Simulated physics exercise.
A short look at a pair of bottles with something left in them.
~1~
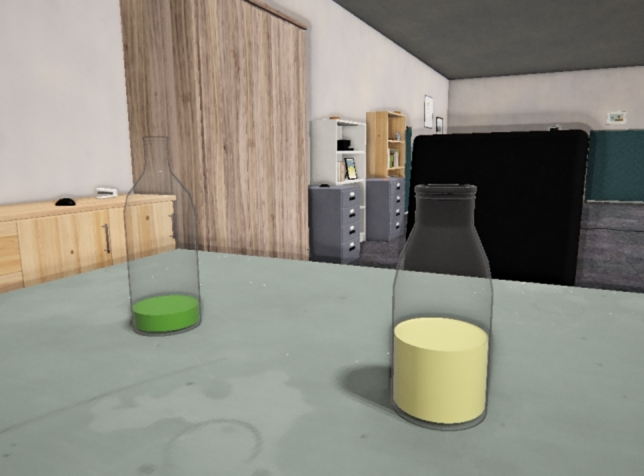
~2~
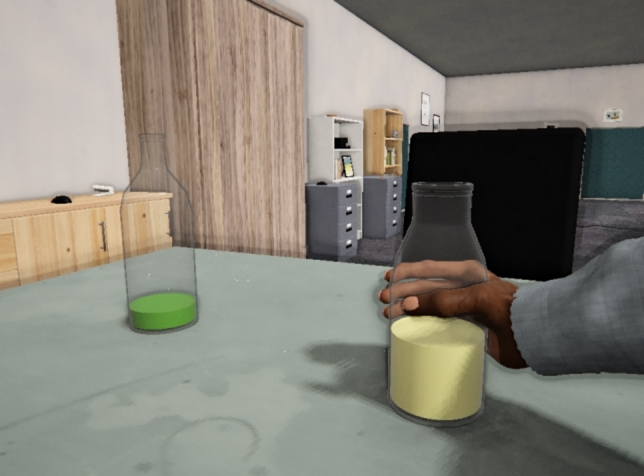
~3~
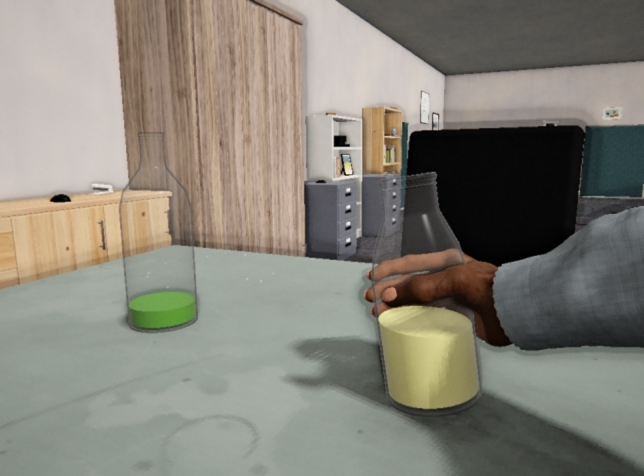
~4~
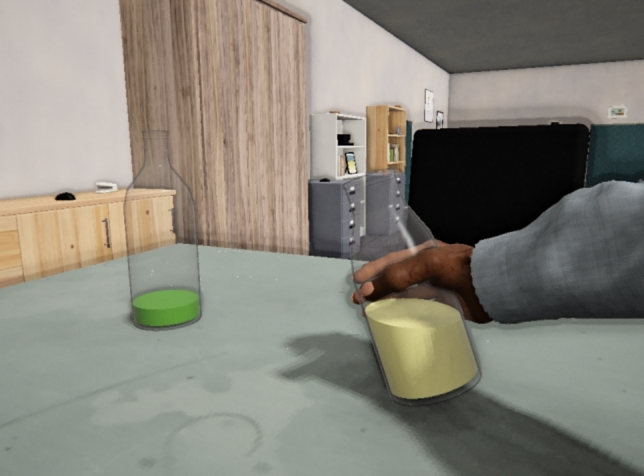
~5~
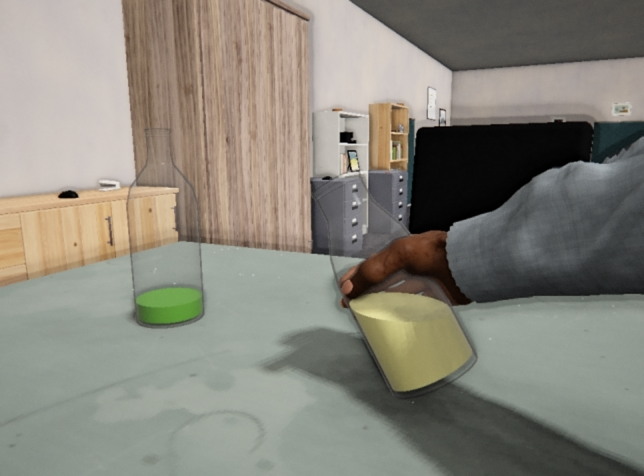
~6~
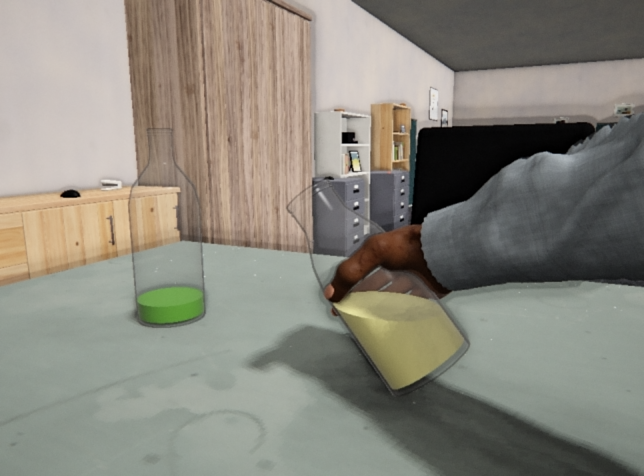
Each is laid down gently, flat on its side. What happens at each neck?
The left one keeps it in and the right one leaks.
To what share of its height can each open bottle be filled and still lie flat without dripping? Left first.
About 24 and 14 per cent.
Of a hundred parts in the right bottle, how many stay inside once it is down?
I make it 45 per cent.
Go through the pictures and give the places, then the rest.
Both stand upright; right bottle (441, 296) about a third full, open; left bottle (162, 231) nearly empty, open, in the first picture.
A hand takes the right bottle; right bottle about a third full, surface at (437, 332); left bottle nearly empty, surface at (163, 303), in the second picture.
The right bottle leans; right bottle (420, 284) about a third full; left bottle (157, 227) nearly empty, in the third picture.
The right bottle leans; right bottle about a third full, surface at (413, 313); left bottle nearly empty, surface at (167, 300), in the fourth picture.
The right bottle leans; right bottle (382, 273) tipped 30°; left bottle (164, 223) nearly empty, in the fifth picture.
The right bottle leans; right bottle (365, 276) tipped 40°, open; left bottle nearly empty, surface at (171, 297), open, in the sixth picture.
Next, the right bottle is nearly down; right bottle, dry at the neck.
After that, the right bottle lies flat; right bottle, some has come out.
Finally, both lie flat; right bottle, some has come out; left bottle, dry at the neck.
